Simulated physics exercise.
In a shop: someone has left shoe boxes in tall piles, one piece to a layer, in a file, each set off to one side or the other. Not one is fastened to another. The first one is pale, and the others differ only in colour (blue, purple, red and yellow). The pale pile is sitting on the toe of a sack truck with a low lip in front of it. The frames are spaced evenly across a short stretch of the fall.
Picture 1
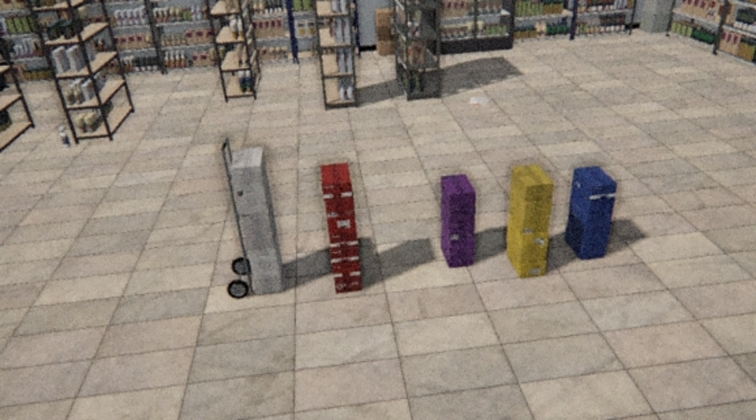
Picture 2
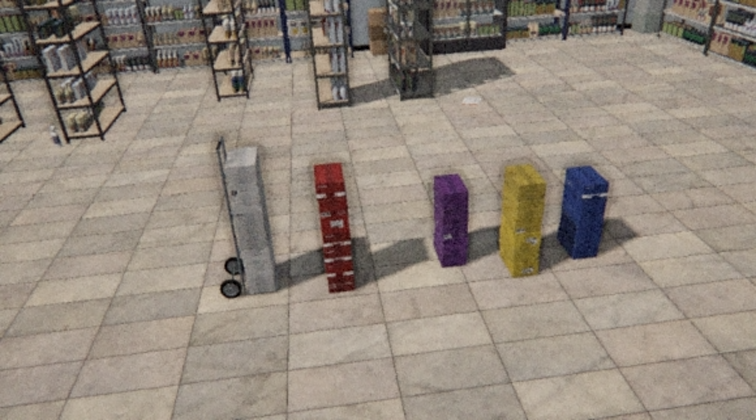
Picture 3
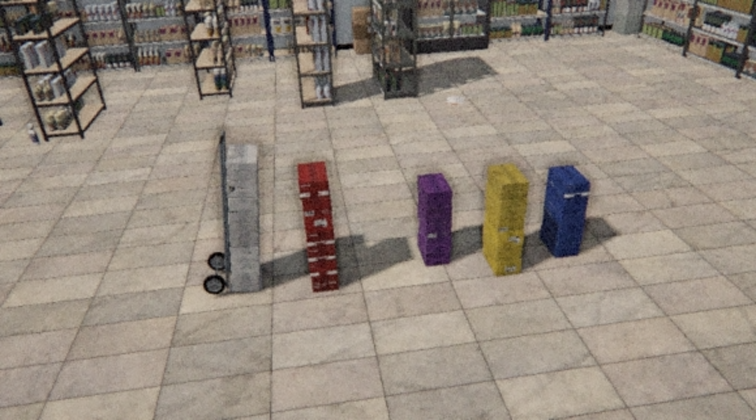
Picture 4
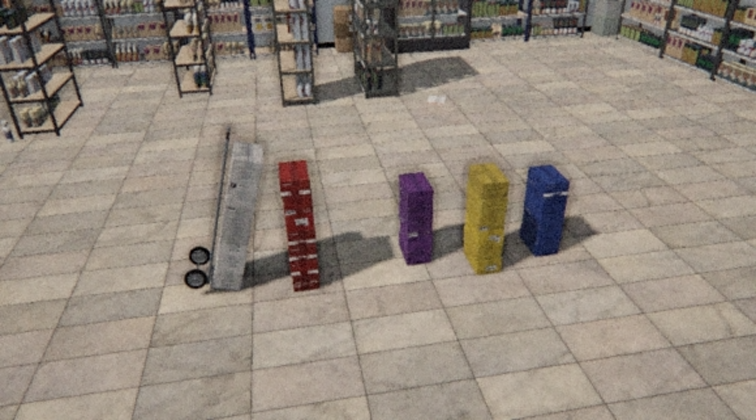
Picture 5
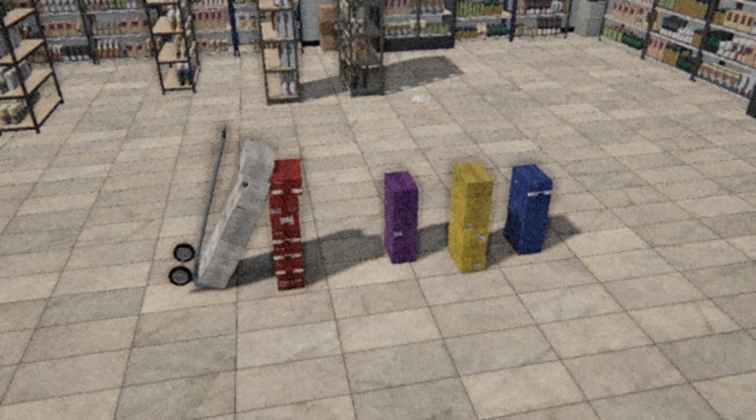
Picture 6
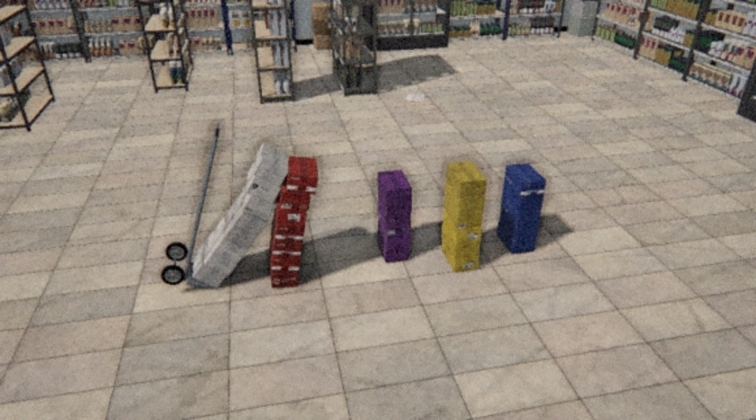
A pale stack on a hand truck stands at the left of a row of tall, separate stacks in red, purple, yellow and blue, on a tiled shop floor seen from above. Stocked shelves line the back as the view pans slightly right. The pale stack leans rightward off the truck's upright frame and meets the red one, whose upper part shifts and tilts right, while the others stay still.
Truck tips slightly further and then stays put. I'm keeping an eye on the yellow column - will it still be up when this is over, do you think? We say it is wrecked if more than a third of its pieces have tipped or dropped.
Yes, it stays up.
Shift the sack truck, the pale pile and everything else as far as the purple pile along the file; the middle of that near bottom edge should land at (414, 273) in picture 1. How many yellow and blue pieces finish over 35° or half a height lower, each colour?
The count for yellow is 0 and the count for blue is 0.
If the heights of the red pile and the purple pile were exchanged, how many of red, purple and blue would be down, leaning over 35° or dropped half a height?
The tally reads red 4, then purple 0, then blue 0.
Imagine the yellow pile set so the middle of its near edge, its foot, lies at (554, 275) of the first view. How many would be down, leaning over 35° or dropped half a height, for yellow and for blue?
Yellow: 0; blue: 0.
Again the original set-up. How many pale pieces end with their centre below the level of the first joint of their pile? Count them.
Count = 3.
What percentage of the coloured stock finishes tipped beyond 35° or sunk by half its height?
Some 25 per cent of them.
Shortly afterwards, 8 of the pale pile down; none of the 6 yellow boxes down (0 of 23 in all colours); top yellow box unmoved; top red box tilted clearly.
Next, 8 of the pale pile down; none of the 6 yellow boxes down (6 of 23 in all colours); top yellow box unmoved; top red box tilted well over, about its own height lower.
Some moments later, 8 of the pale pile down; none of the 6 yellow boxes down (6 of 23 in all colours); top yellow box unmoved; top red box tilted clearly, some three heights lower.
Afterwards, 8 of the pale pile down; none of the 6 yellow boxes down (6 of 23 in all colours); top yellow box unmoved; top red box on its side.
In the end, 7 of the pale pile down; none of the 6 yellow boxes down (6 of 23 in all colours); top yellow box unmoved; top red box upside down. From the last view, middles, top yellow box near (467, 179), top red box near (461, 280).
